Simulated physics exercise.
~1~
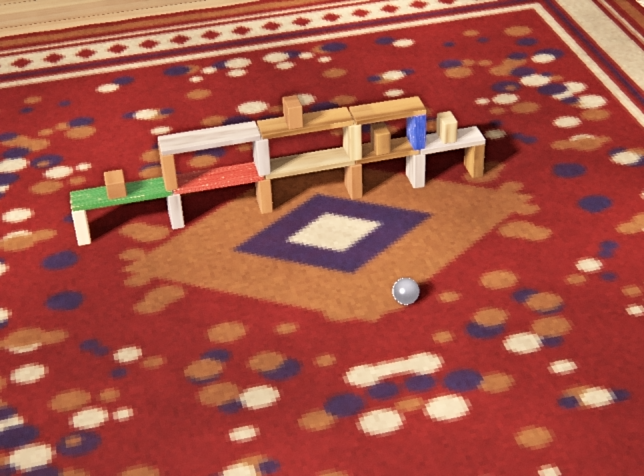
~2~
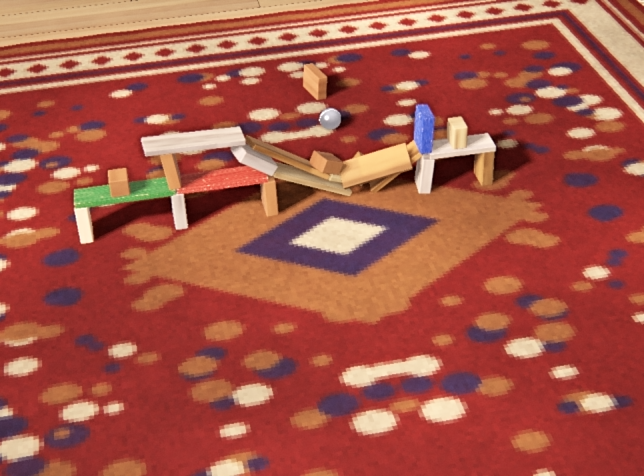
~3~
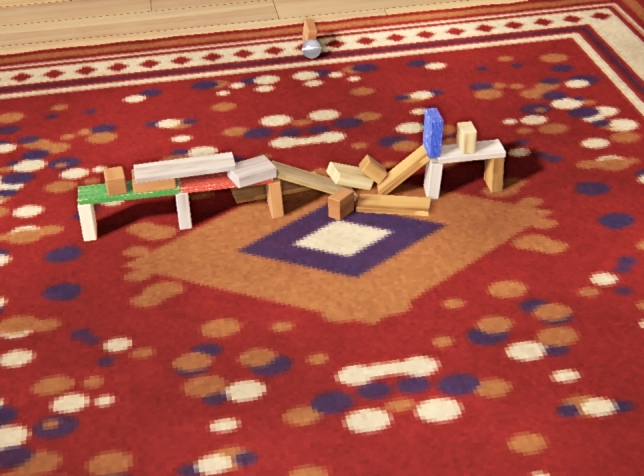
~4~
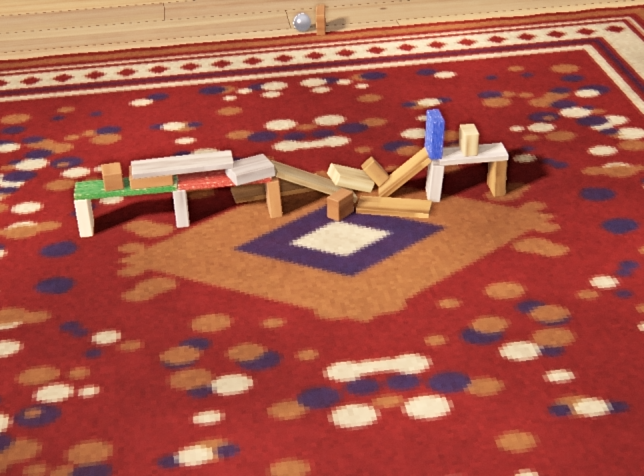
A steel ball rolled across the red rug into a two-floor house of wooden planks and posts, bringing down the middle and upper floor, then rolled away behind it while the green and red planks and the blue post stayed up.
